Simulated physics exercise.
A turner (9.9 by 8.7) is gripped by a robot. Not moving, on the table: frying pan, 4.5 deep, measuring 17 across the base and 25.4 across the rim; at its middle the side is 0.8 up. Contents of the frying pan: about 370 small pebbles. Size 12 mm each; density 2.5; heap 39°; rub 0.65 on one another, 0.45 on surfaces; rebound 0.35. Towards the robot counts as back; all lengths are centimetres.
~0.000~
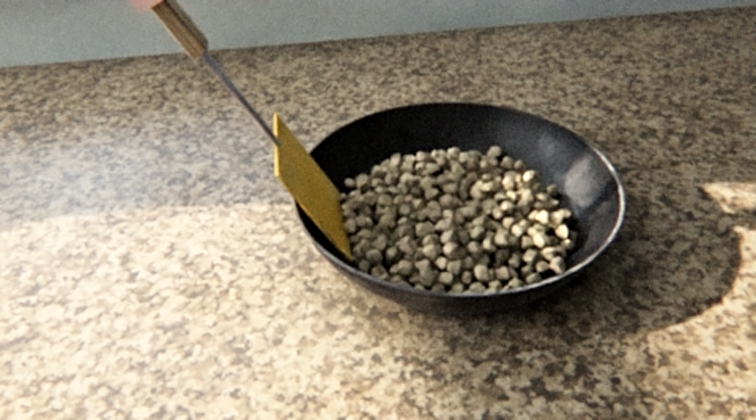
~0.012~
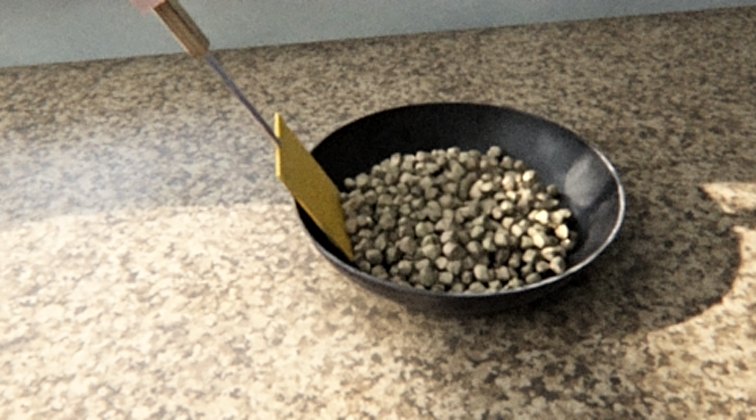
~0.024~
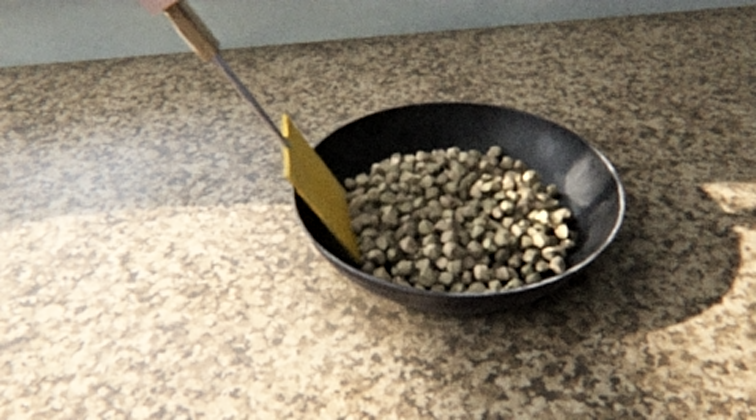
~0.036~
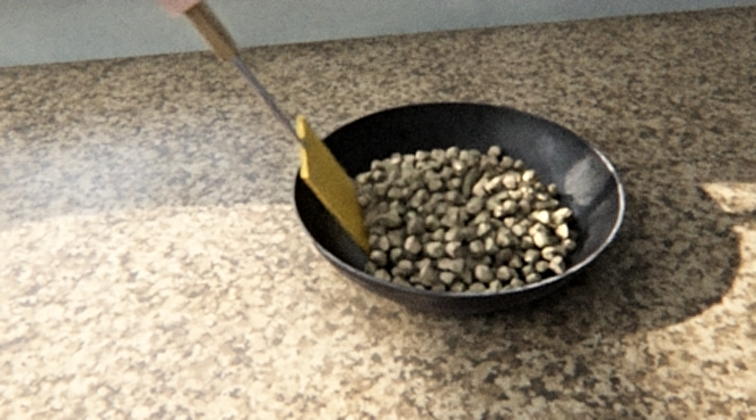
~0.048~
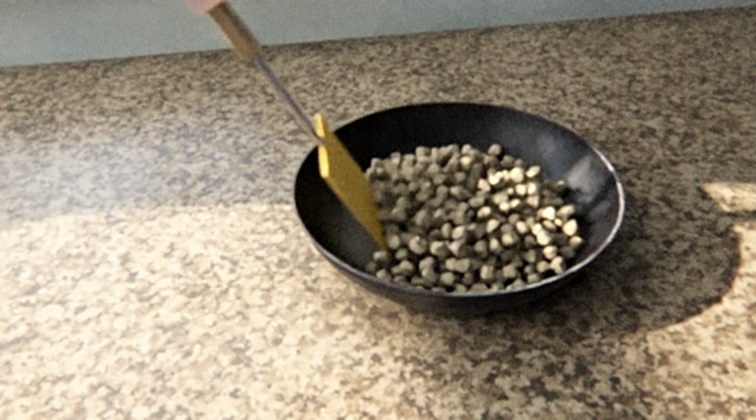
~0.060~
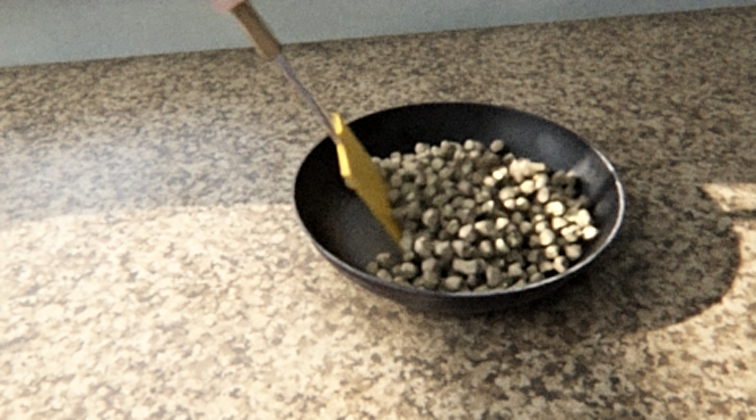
Yellow-bladed turner pushing small pebbles slowly to the right inside a dark frying pan resting on a speckled tabletop.
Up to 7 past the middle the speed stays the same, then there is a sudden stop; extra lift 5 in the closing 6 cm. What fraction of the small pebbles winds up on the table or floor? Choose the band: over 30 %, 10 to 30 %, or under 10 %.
10 to 30 %.
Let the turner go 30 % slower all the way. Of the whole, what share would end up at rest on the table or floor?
Estimated share: Some 15 %.
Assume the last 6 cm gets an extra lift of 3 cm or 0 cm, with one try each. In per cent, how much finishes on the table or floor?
Try one gives about 25 in a hundred, try two about 20 in a hundred.
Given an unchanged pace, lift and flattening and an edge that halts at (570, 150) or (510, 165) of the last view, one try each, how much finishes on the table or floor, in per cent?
First try about 30 percent, second about 10 percent.
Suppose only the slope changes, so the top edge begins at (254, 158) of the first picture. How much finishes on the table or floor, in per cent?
About 20 per cent.
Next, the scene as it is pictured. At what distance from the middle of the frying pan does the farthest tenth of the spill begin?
Radial distance: Approx. 45 cm.
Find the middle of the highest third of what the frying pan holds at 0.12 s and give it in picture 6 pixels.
Near pixel (537, 178).
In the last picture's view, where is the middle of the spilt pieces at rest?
At about (684, 194).
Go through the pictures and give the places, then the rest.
Turner top edge at (276, 142), sloping 62°; upper third of the load around (454, 207), from x 345 to 570, top at y 155; 370 in the frying pan, in the first picture.
Turner top edge at (277, 142), sloping 62°; upper third of the load around (454, 207), from x 345 to 570, top at y 155, in the second picture.
Turner top edge at (285, 143), sloping 62°; upper third of the load around (451, 207), from x 350 to 570, top at y 155, in the third picture.
Turner top edge at (302, 144), sloping 62°; upper third of the load around (447, 202), from x 350 to 570, top at y 150, in the fourth picture.
Turner top edge at (321, 143), sloping 62°; upper third of the load around (458, 198), from x 350 to 575, top at y 150, in the fifth picture.
Turner top edge at (340, 141), sloping 62°; upper third of the load around (469, 193), from x 350 to 590, top at y 145; 370 in the frying pan, in the sixth picture.
After 0.09 s, sloping 62°, highest piece 6 above the table; 370 in the frying pan.
After 0.12 s, sloping 62°, highest piece 7 above the table; 370 in the frying pan.
After 0.33 s, sloping 62°, highest piece 9 above the table; 304 in the frying pan, 52 on the table or floor, 14 on the blade or in flight.
After 1.38 s, sloping 62°, highest piece 5 above the table; 304 in the frying pan, 66 on the table or floor.
At rest, 304 in the frying pan, 66 on the table or floor. That is 18 % on the table or floor.
